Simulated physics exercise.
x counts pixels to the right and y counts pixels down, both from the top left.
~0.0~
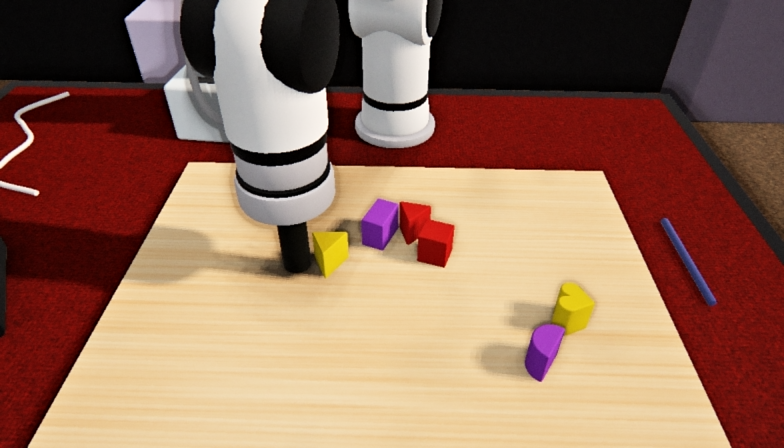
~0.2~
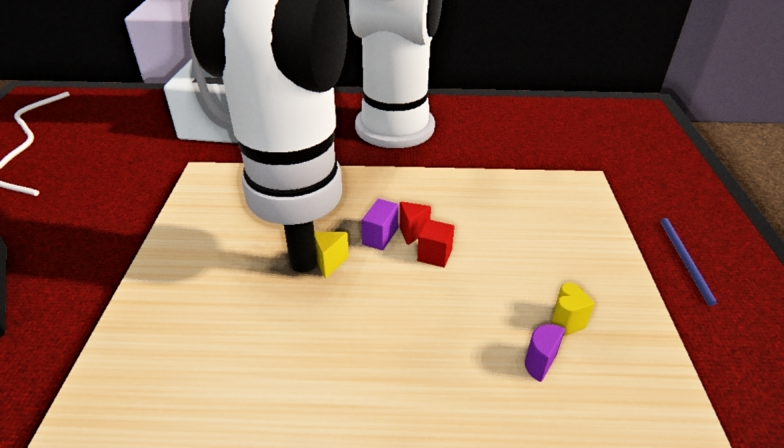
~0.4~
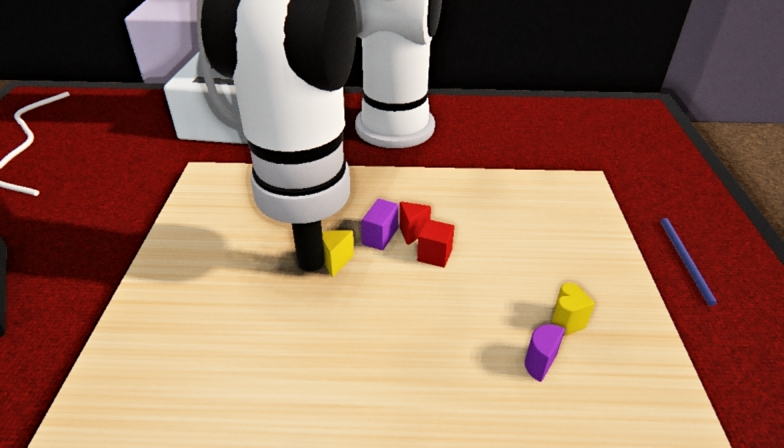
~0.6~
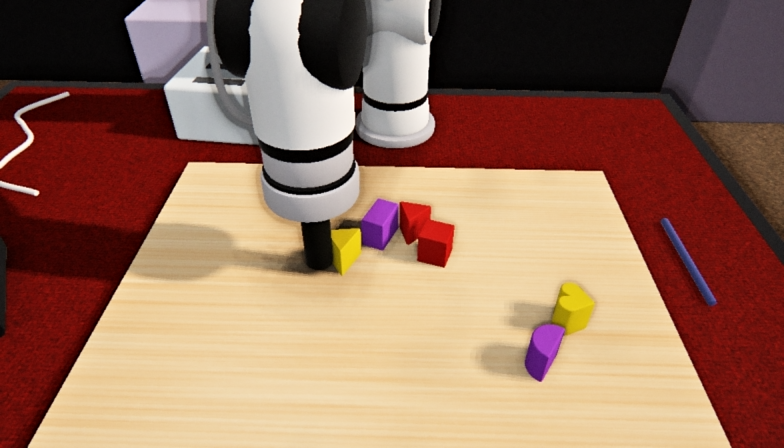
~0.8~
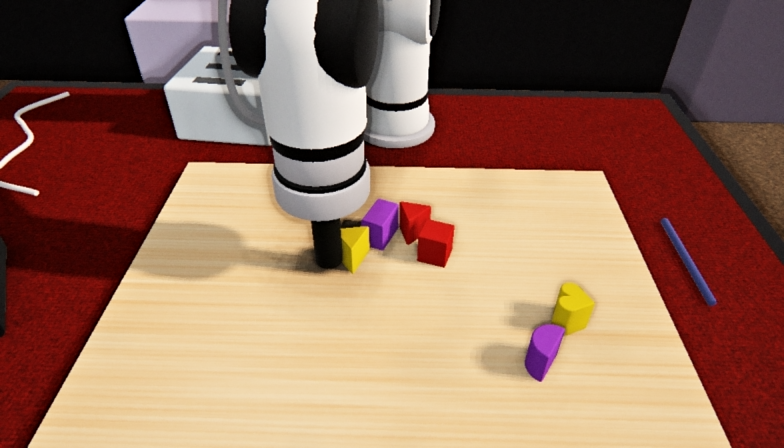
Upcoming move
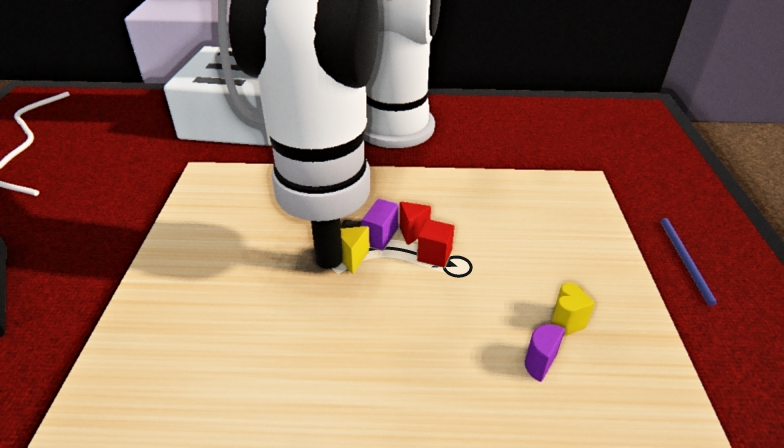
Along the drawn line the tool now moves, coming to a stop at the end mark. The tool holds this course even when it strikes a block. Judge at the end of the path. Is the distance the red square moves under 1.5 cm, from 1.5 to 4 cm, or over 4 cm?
Its displacement is above 4 cm.
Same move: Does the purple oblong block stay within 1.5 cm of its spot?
In short: No.
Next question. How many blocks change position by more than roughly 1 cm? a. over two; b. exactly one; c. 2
I'll go with a - over two.
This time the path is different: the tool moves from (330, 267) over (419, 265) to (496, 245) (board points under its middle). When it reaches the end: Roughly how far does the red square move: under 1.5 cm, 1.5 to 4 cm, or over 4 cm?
The red square ends up quite far away, over 4 cm.
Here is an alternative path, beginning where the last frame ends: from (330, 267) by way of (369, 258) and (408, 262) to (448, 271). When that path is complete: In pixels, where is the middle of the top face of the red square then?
At pixel (468, 227).
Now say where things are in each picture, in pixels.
In the first frame, tip of the tool at (298, 264), middles of tops, yellow three-sided block at (327, 239), purple oblong block at (380, 211), red three-sided block at (413, 209), red square at (437, 230).
In the second frame, tool at (304, 263), nothing pushed.
In the third frame, tool at (311, 262), yellow three-sided block at (334, 238).
In the fourth frame, tool at (320, 261), yellow three-sided block at (342, 236).
In the fifth frame, tool at (329, 260), yellow three-sided block at (351, 234), purple oblong block at (380, 211), red three-sided block at (413, 209), red square at (437, 230).
The line goes from (330, 267) by way of (370, 249) and (414, 253) to (457, 266).
What follows on the original path. One third of the way, tool at (370, 242); yellow three-sided block at (394, 223), turned 20° clockwise; purple oblong block at (394, 202), turned 35° anticlockwise; red three-sided block at (418, 207).
Two thirds of the way, tool at (415, 246); yellow three-sided block at (437, 221), turned 15° clockwise; purple oblong block at (399, 199), turned 45° anticlockwise; red three-sided block at (426, 201), turned 15° anticlockwise; red square at (456, 234), turned 20° clockwise.
At the end, tool at (458, 259); yellow three-sided block at (475, 228); purple oblong block at (399, 199), turned 45° anticlockwise; red three-sided block at (426, 201), turned 15° anticlockwise; red square at (498, 237).
